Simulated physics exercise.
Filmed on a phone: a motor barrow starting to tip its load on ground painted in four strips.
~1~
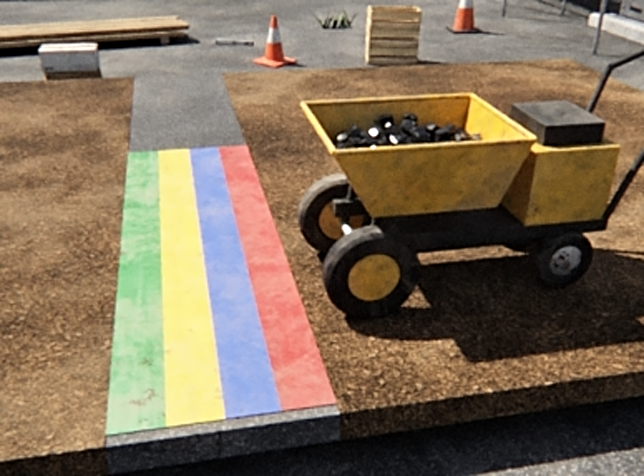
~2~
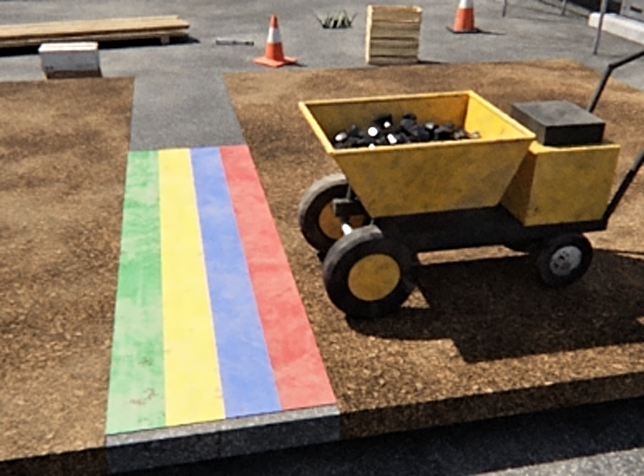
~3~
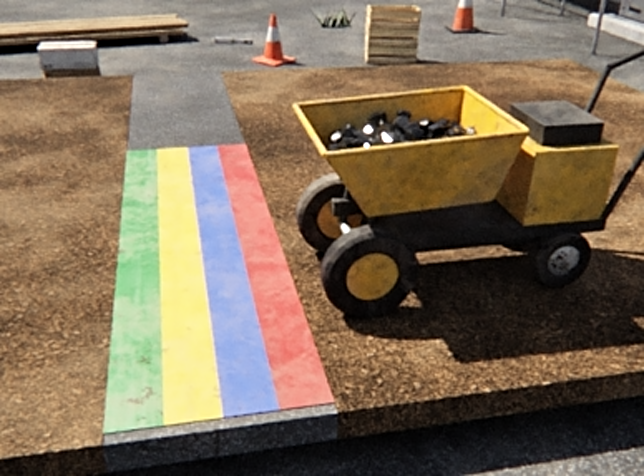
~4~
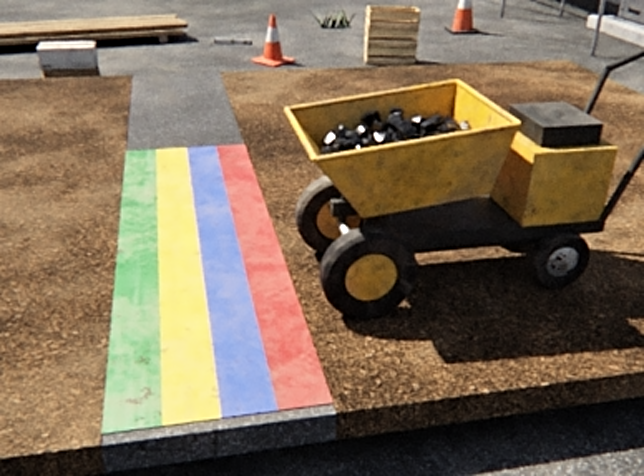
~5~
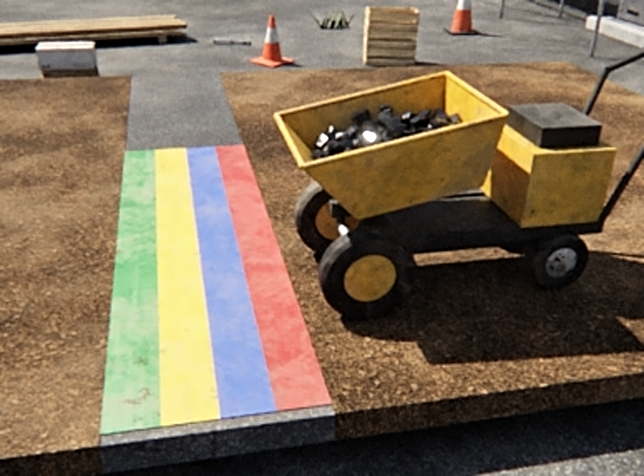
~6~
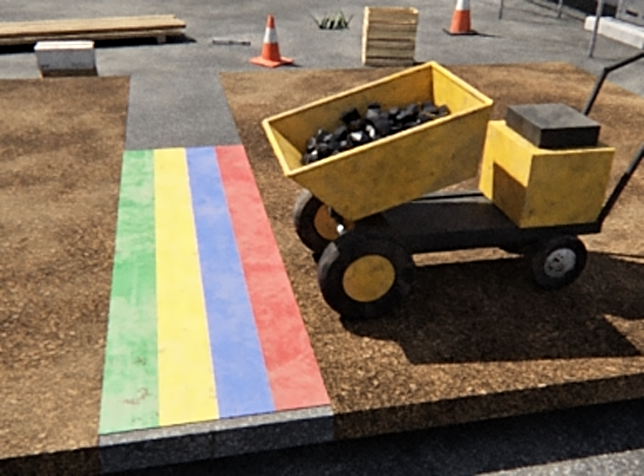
To begin with, a yellow motor barrow loaded with dark lumps stands beside ground painted in green, yellow, blue and red strips, its skip level. The skip then tilts gradually toward the left, its rear rising away from the body, until it is clearly tipped with the lumps still inside.
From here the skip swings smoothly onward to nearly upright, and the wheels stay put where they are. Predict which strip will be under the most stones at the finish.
I would say the yellow one.
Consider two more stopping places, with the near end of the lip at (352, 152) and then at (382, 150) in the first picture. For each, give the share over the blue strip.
Position 1 near 30 %, position 2 near 30 %.
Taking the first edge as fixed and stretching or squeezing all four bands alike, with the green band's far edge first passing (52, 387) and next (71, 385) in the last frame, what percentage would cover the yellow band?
Respectively 30 and 30 percent.
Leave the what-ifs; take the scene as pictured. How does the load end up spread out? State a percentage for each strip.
Estimated shares: Red strip 0 %, blue strip 20 %, yellow strip 30 %, green strip 20 %.
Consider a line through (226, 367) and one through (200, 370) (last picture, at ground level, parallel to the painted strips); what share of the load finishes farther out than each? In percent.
In order: Near 70 %, then 50 %.
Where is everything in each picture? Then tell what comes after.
In the first frame, lip of the skip near (335, 153), level; top of the load near (399, 146), lumps of coal; red strip near (294, 354); blue strip near (243, 360); yellow strip near (191, 366); green strip near (138, 373).
In the second frame, lip of the skip near (333, 154), level; top of the load near (398, 145).
In the third frame, lip of the skip near (326, 155), tipped barely; top of the load near (413, 136).
In the fourth frame, lip of the skip near (316, 160), tipped a little; top of the load near (429, 128).
In the fifth frame, lip of the skip near (303, 167), tipped a little; top of the load near (419, 124).
In the sixth frame, lip of the skip near (289, 175), tipped clearly; top of the load near (423, 120); red strip near (288, 354); blue strip near (237, 360); yellow strip near (185, 366); green strip near (131, 372).
Shortly afterwards, skip tipped steeply; the whole lot in the skip.
Next, skip tipped right over; all but a few in the skip; only a few over the blue strip; a little over the yellow strip.
Some moments later, skip tipped right over; near a third in the skip; a little over the blue strip; near a quarter over the yellow strip; near a quarter over the green strip; a little off the paint.
In the end, skip tipped right over; near a quarter in the skip; none at all over the red strip; near a quarter over the blue strip; near a third over the yellow strip; near a quarter over the green strip; a little off the paint.
